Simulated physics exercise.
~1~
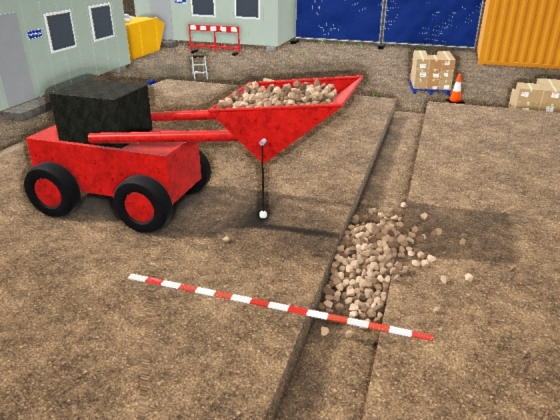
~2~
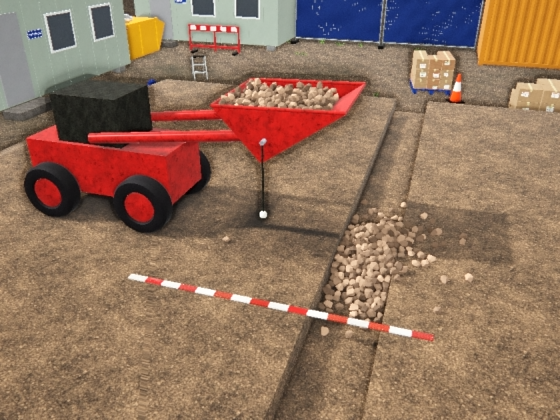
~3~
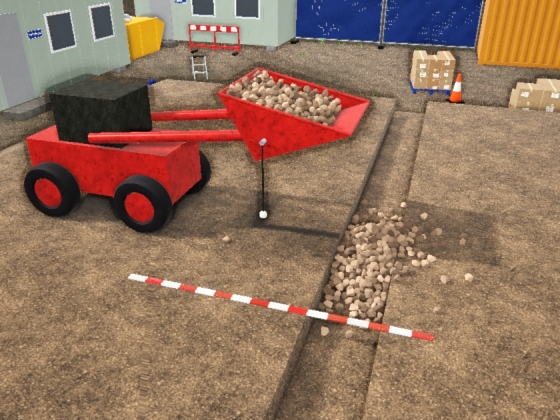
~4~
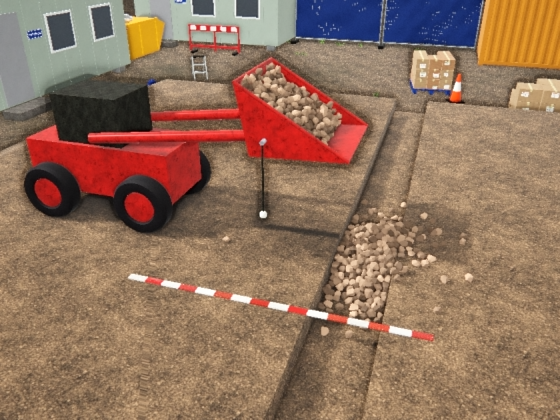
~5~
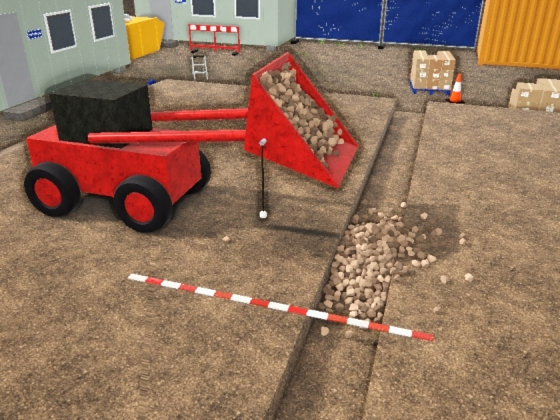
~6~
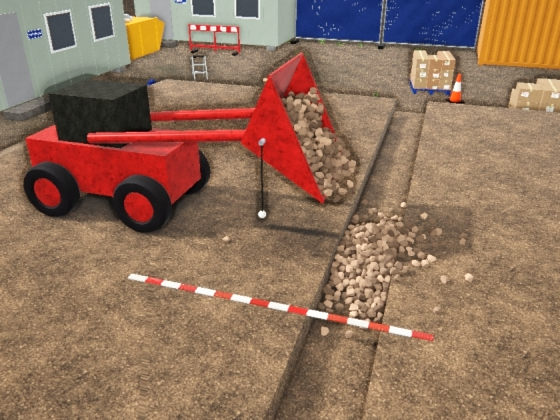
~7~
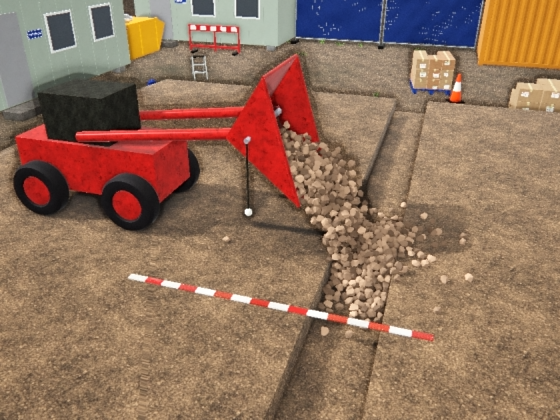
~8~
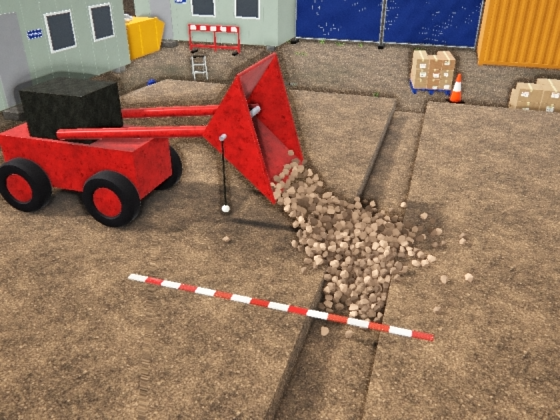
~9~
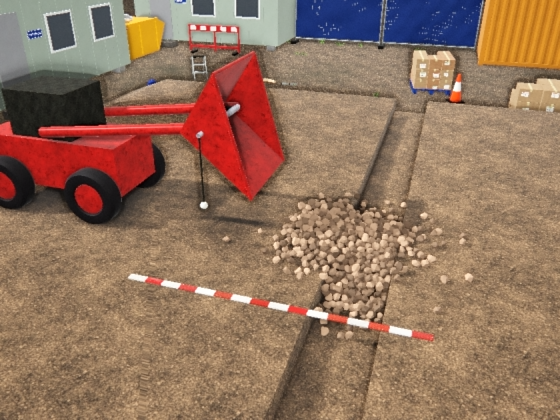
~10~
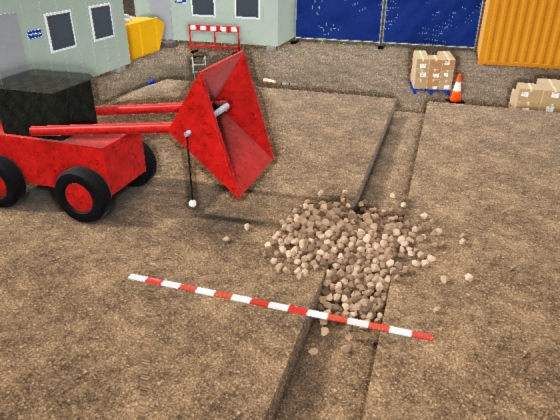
We see a red loader with a raised bucket of stones beside a trench already partly filled with stones. The bucket tips forward, the loader backs away to the left as the stones pour out, and they end heaped in the trench and across its near left edge, the bucket empty.
